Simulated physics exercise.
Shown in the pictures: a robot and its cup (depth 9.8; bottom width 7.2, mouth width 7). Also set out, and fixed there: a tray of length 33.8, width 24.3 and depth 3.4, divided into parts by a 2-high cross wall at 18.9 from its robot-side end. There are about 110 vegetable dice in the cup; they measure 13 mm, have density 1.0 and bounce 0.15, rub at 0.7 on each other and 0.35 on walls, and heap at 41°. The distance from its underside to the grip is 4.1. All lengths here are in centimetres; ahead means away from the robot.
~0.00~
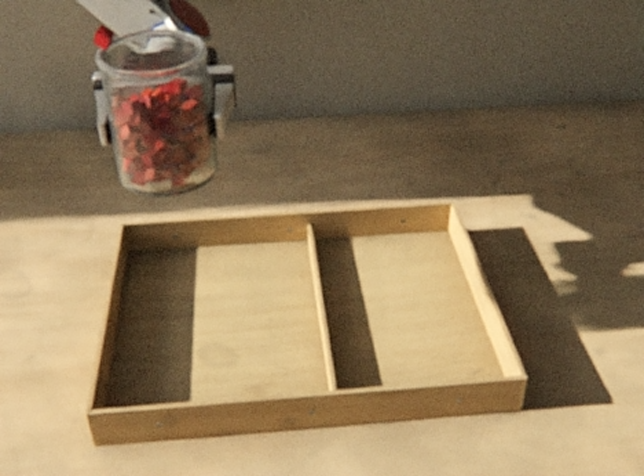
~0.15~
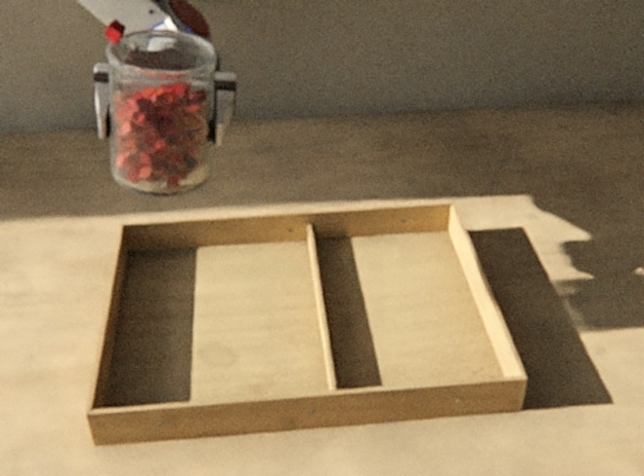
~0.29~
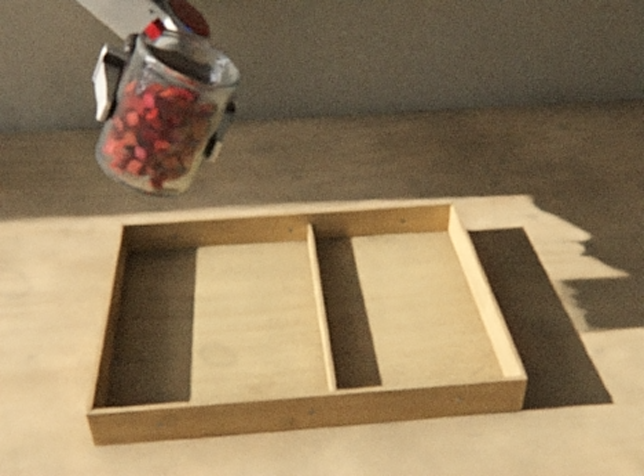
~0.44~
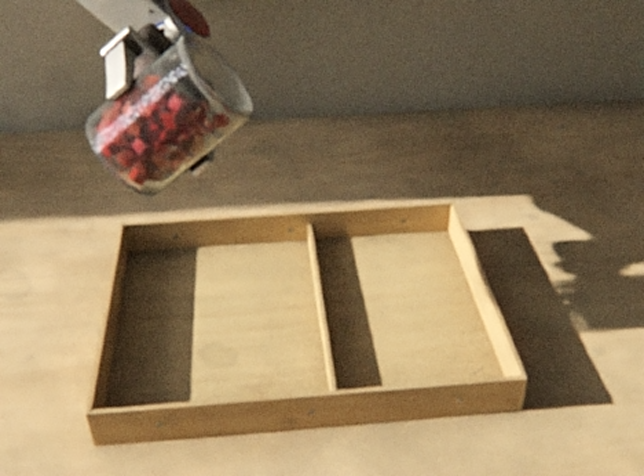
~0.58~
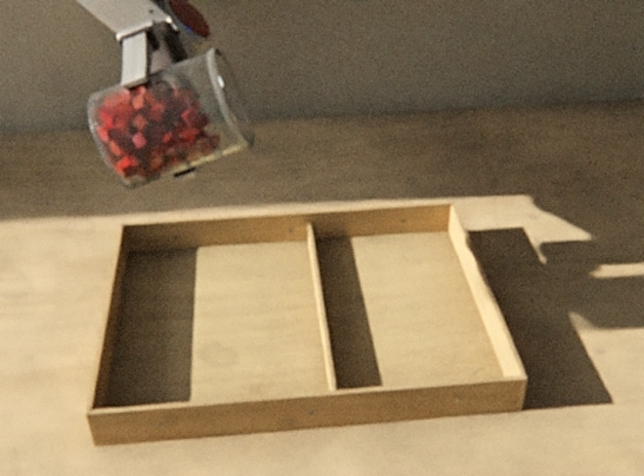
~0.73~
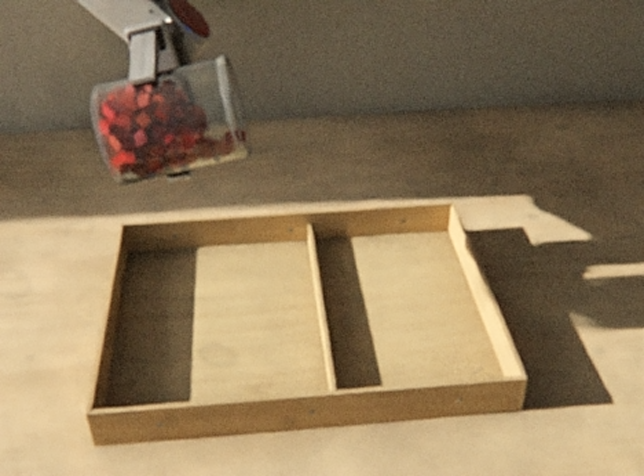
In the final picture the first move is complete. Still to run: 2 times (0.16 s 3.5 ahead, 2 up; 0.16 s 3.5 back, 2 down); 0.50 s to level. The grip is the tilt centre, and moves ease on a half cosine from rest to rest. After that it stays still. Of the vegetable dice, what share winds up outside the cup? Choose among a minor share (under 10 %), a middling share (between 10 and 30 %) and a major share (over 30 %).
A middling share.
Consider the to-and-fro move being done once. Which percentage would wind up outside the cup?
5 %.
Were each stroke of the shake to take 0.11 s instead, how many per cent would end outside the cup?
I'd expect close to 50 in a hundred.
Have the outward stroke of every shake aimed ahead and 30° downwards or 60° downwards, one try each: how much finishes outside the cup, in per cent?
Result: Approx. 0 % and 0 %, one try each.
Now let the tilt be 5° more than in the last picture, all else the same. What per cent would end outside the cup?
Estimate: Around 25 per cent.
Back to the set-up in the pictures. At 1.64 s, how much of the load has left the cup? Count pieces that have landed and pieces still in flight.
Share out so far: Near 15 %.
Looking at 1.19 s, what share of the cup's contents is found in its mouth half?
Roughly 35 %.
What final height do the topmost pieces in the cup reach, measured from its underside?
Roughly 7.5 cm.
After 1.19 s, tilted 79° forward, highest piece 25 above the table; 107 in the cup, 3 in the robot-side part, 1 in flight or on a rim.
After 1.64 s, tilted 34° forward, highest piece 25 above the table; 94 in the cup, 12 in the robot-side part, 5 in the far-side part.
After 2.07 s, level, highest piece 25 above the table; 94 in the cup, 12 in the robot-side part, 5 in the far-side part.
After 3.12 s, level, highest piece 25 above the table; 94 in the cup, 12 in the robot-side part, 5 in the far-side part.
In the end, 94 in the cup, 12 in the robot-side part, 5 in the far-side part. That is 15 % outside the cup.
